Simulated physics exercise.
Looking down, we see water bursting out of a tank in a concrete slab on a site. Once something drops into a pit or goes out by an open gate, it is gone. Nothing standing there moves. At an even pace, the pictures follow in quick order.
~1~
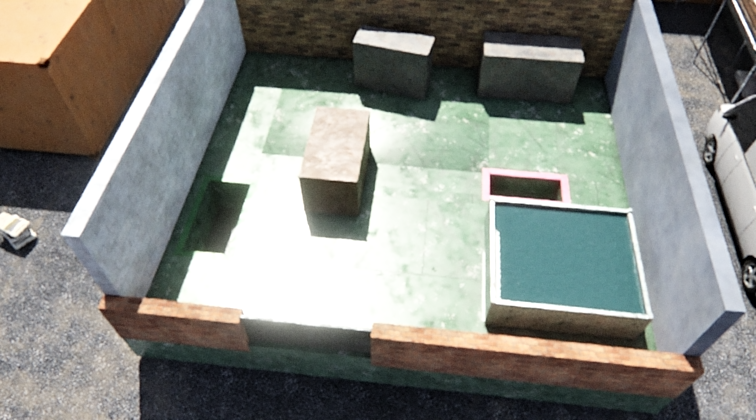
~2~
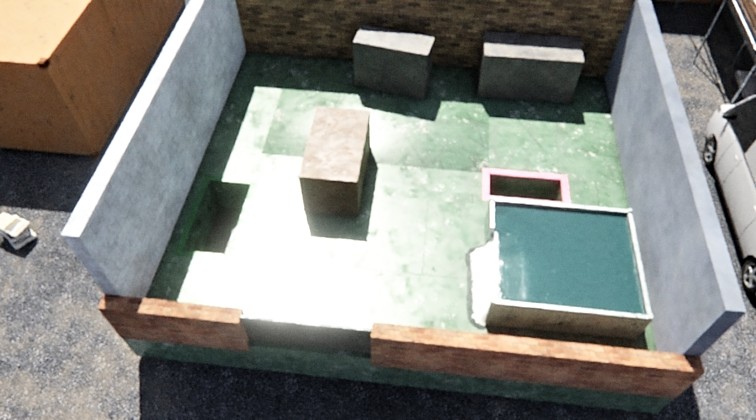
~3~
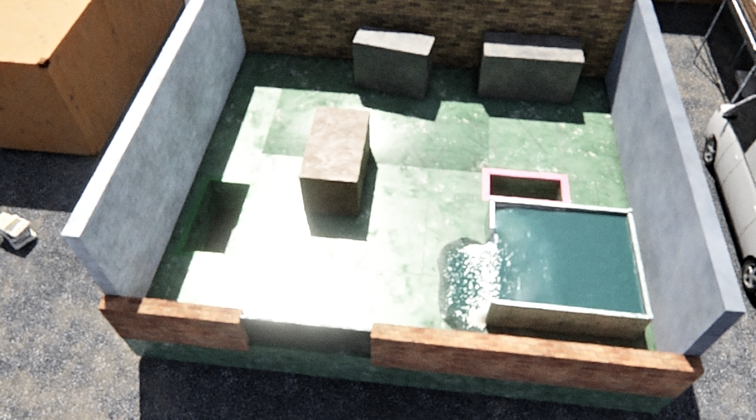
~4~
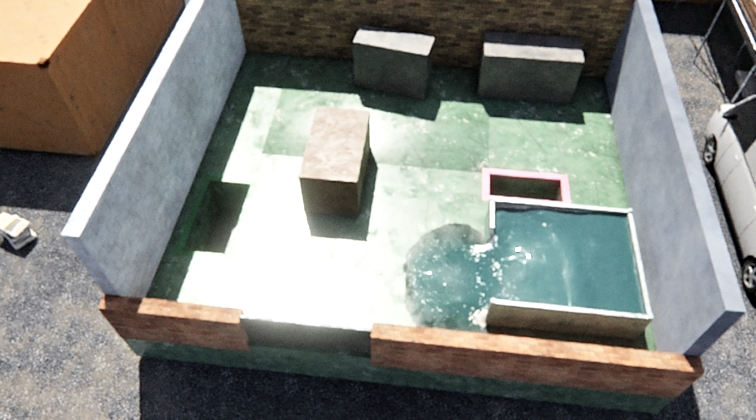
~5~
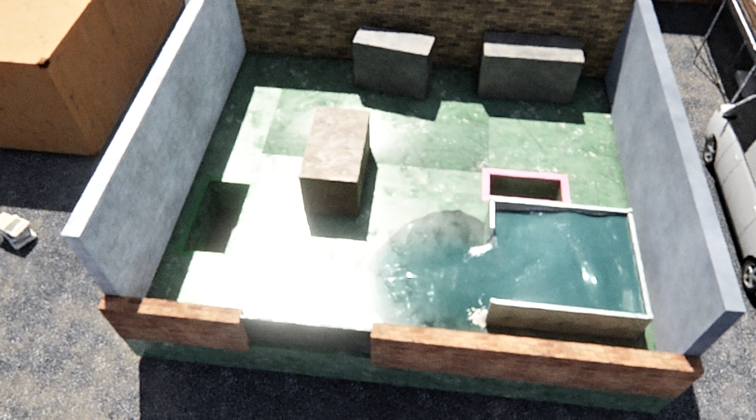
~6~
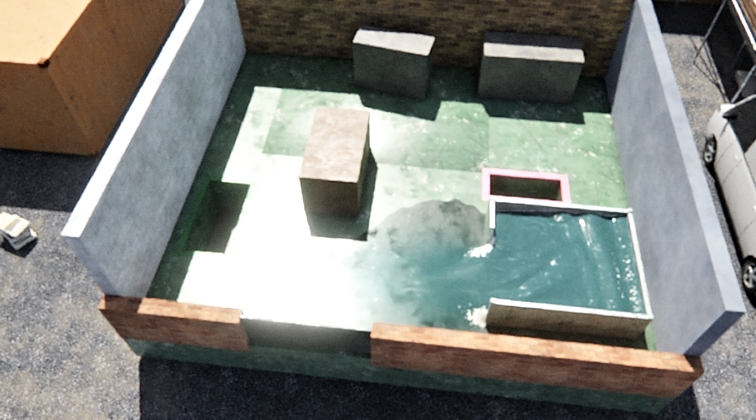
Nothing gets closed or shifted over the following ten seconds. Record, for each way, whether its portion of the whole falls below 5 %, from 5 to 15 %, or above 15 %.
In order: The gate pulls in barely a drop - beneath five per cent; the pink pit pulls in barely a drop - beneath five per cent; the green pit pulls in a good deal - past fifteen per cent.
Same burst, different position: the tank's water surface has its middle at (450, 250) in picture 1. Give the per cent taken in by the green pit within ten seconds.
The green pit gets 65 per cent.
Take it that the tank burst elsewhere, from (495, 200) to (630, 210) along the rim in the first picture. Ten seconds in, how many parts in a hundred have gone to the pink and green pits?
In percent: Pink 60, green 0.
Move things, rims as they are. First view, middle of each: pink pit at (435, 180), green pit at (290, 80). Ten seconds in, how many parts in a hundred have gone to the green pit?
Out of a hundred parts, 25 go to green.
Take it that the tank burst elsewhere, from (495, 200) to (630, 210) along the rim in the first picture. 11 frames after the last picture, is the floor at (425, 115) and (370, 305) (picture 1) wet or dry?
Point one waterlogged, point two not reached.
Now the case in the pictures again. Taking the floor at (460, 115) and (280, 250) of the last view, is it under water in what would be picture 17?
One after the other: Left dry, waterlogged.
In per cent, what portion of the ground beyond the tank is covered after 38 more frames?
My best guess is some 45 %.
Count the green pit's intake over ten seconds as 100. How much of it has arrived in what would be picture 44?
Approximately 70 per cent.
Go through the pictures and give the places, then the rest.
The first picture shows still water in the open tank at (564, 256).
In the second picture, water pours out at (490, 279) and has run to (479, 323).
In the third picture, water pours out at (490, 279) and has run to (459, 328).
In the fourth picture, the front is at (412, 256), out from the gap at (489, 280).
In the fifth picture, water pours out at (489, 280) and has run to (376, 261).
In the sixth picture, the front is at (344, 261), out from the gap at (489, 280).
A moment on, water covers 25 % of the floor; the gate 0 %, the pink pit 0 %, the green pit 0 %.
Next, water covers 30 % of the floor; the gate 0 %, the pink pit 0 %, the green pit 3 %.
Then, water covers 40 % of the floor; the gate 0 %, the pink pit 0 %, the green pit 16 %.
Later, water covers 45 % of the floor; the gate 0 %, the pink pit 0 %, the green pit 39 %.
In the end, water covers 55 % of the floor; the gate 0 %, the pink pit 0 %, the green pit 56 %.
